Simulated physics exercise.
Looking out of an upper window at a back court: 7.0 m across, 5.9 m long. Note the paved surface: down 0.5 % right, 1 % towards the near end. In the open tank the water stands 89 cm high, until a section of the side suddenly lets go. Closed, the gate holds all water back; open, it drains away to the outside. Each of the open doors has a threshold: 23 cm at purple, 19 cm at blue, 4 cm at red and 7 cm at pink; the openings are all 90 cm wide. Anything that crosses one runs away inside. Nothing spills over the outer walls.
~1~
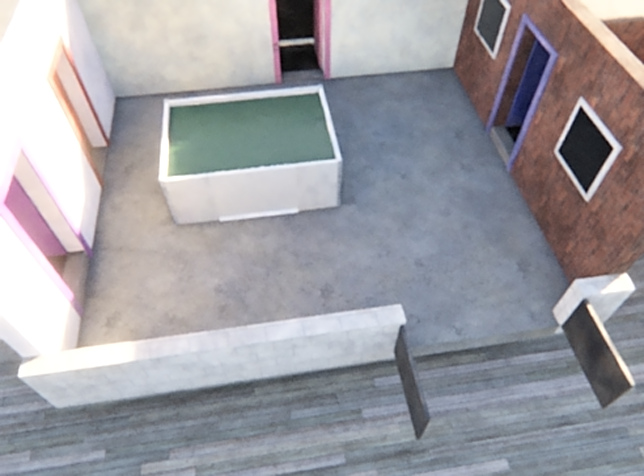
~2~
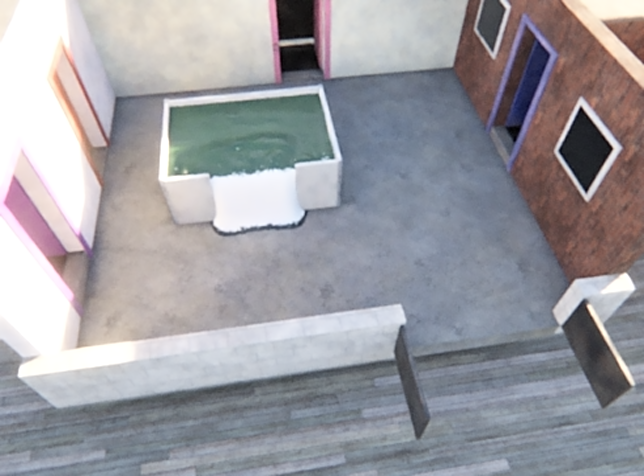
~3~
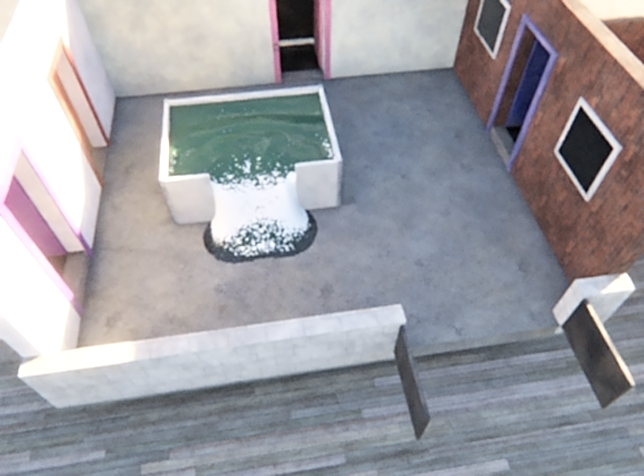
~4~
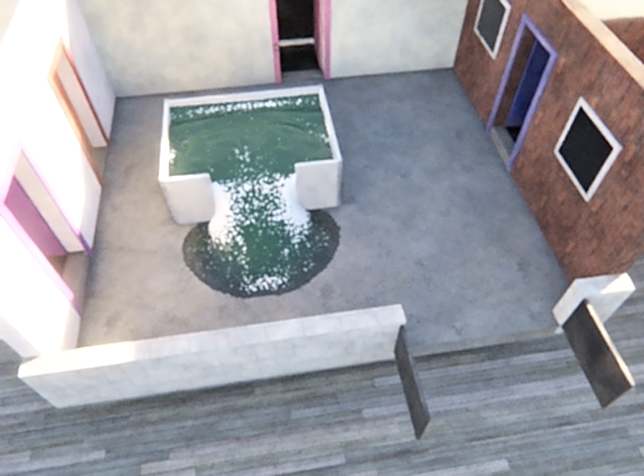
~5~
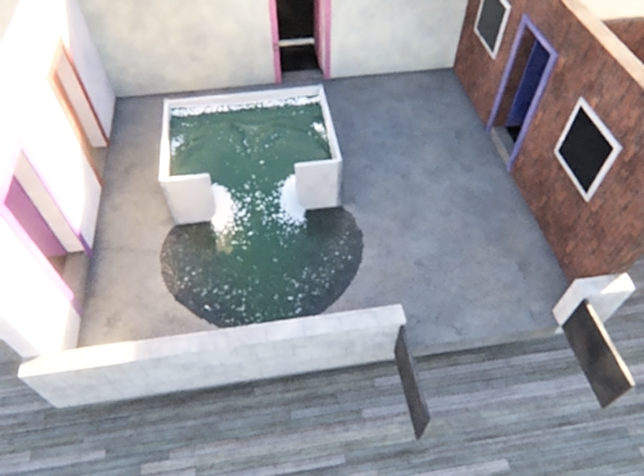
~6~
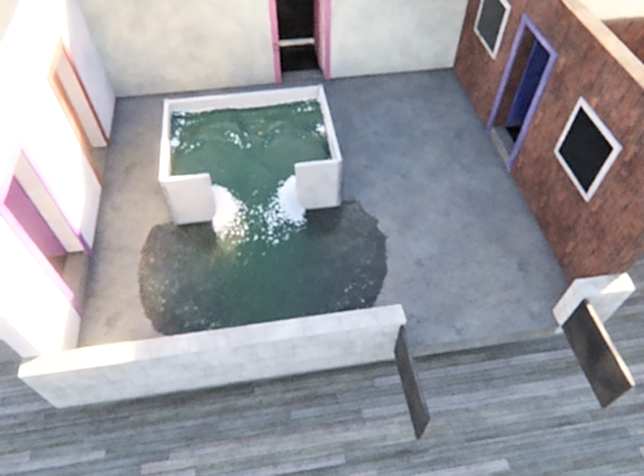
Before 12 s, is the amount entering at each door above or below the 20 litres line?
The purple door will see an amount within the limit come in; the blue door will see an amount within the limit come in; the red door will see too much water come in; the pink door will see an amount within the limit come in.
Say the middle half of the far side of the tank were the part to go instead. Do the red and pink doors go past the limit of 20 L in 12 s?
Checking each door against the limit: Red tops it, pink tops it.
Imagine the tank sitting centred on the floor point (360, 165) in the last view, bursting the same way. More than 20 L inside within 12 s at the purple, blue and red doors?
Checking each door against the limit: Purple does not exceed it, blue does not exceed it, red does not exceed it.
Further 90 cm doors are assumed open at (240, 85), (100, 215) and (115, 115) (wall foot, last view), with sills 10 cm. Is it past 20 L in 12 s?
In that order: Below, under, above.
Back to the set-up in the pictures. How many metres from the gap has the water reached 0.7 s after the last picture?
I'd put it close to 3.8 m.
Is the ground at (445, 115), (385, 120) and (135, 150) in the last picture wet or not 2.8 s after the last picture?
Going in order, clear, then clear, then covered.
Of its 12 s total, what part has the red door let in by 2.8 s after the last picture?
Some 0 per cent by then.
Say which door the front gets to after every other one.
The answer is the pink door.
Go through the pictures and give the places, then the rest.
The open tank at (249, 133) is whole and still, 89 cm deep, in the first picture.
The front is at (218, 227), 0.7 m from the gap at (257, 197); 0.4 m2 of floor is under water; 89 cm left at the back of the open tank, in the second picture.
Water pours out at (257, 200) and has run 1.0 m, to (227, 257); typically 15 cm deep outside, 88 cm at the open tank's back, in the third picture.
The front is at (242, 292), 1.5 m from the gap at (257, 201); 2.7 m2 of floor is under water; 80 cm left at the back of the open tank, in the fourth picture.
The front is at a hidden place, 2.3 m from the gap at (257, 201); 4.9 m2 of floor is under water; 75 cm left at the back of the open tank, in the fifth picture.
The front is at a hidden place, 2.6 m from the gap at (257, 200); 7.1 m2 of floor is under water; 76 cm left at the back of the open tank, in the sixth picture.
Then, 0.7 s after the last picture water covers 30 % of the floor and is deepest (55 cm) near (268, 350); purple door 4 cm at the sill, 0 L in, blue door not reached, red door not reached, pink door not reached.
Then, 1.5 s after the last picture water covers 35 % of the floor and is deepest (52 cm) near (87, 376); purple door 17 cm at the sill, 0 L in, blue door not reached, red door not reached, pink door not reached.
Then, 2.8 s after the last picture water covers 55 % of the floor and is deepest (32 cm) near (87, 376); purple door 21 cm at the sill, 1 L in, blue door 5 cm at the sill, 0 L in, red door 4 cm at the sill, 0 L in, pink door not reached.
Then, 6.3 s after the last picture water covers 90 % of the floor and is deepest (18 cm) near (268, 350); purple door 12 cm at the sill, 1 L in, blue door 6 cm at the sill, 0 L in, red door 11 cm at the sill, 17 L in, pink door 4 cm at the sill, 0 L in.
Then, 11.3 s after the last picture water covers 100 % of the floor and is deepest (15 cm) near (561, 309); purple door 6 cm at the sill, 1 L in, blue door 10 cm at the sill, 0 L in, red door 7 cm at the sill, 117 L in, pink door 6 cm at the sill, 1 L in.
